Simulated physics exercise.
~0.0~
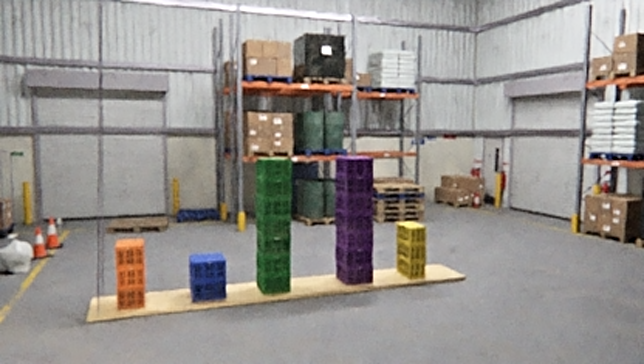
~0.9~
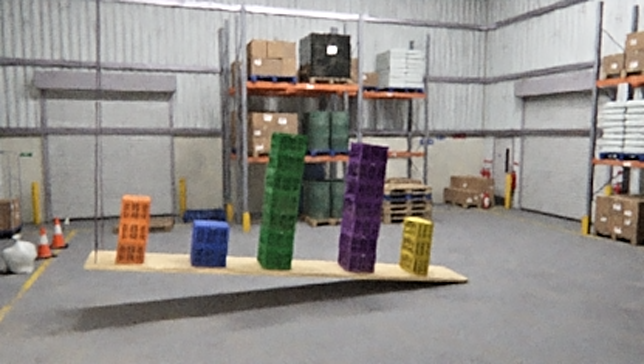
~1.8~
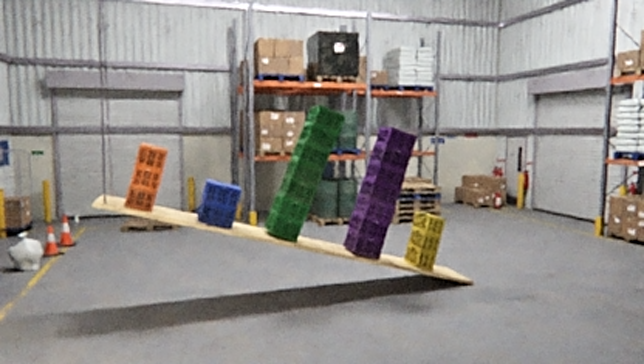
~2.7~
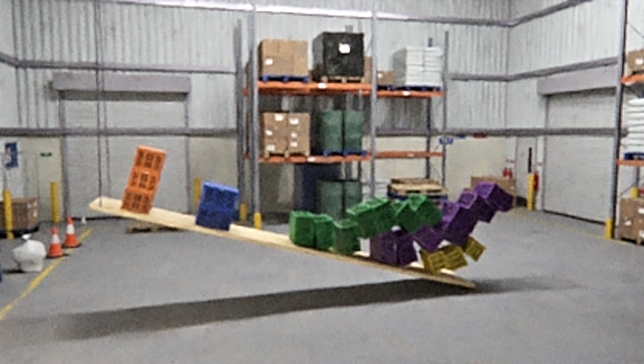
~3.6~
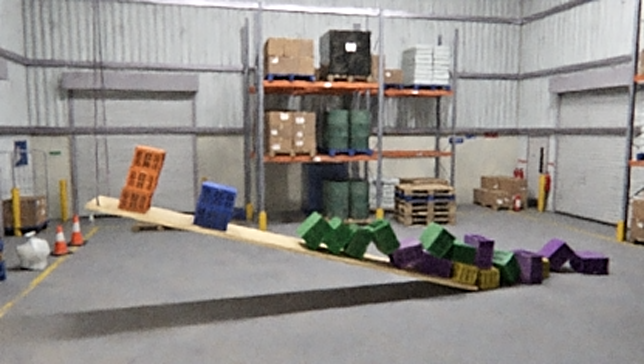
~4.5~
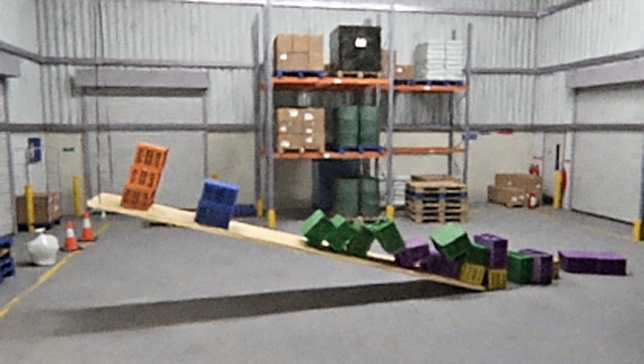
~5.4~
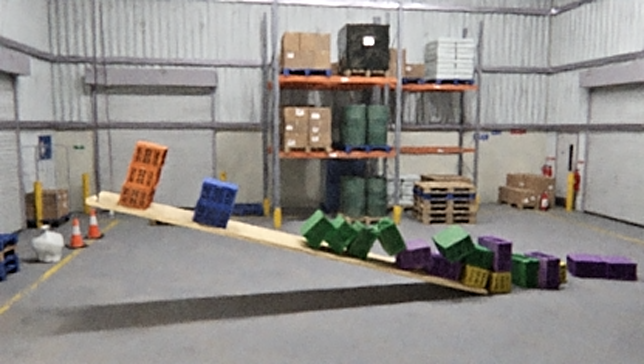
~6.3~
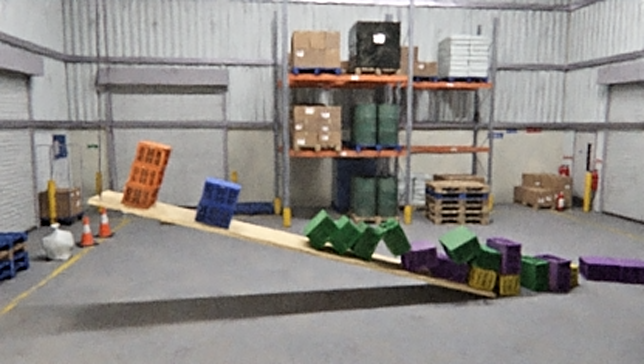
The clip opens on a pale deck in a warehouse, holding five stacks of crates, from left to right orange, blue, tall green, tall purple and yellow. The deck's left end rises so that it slopes down to the right, and the stacks tilt with it. The green and purple columns lean further, then topple rightward, and the yellow stack goes over as well. Crates tumble into a jumble around the low end, with some purple ones ending on the floor beyond. The deck stays sloped, the orange and blue stacks still standing near its raised end.
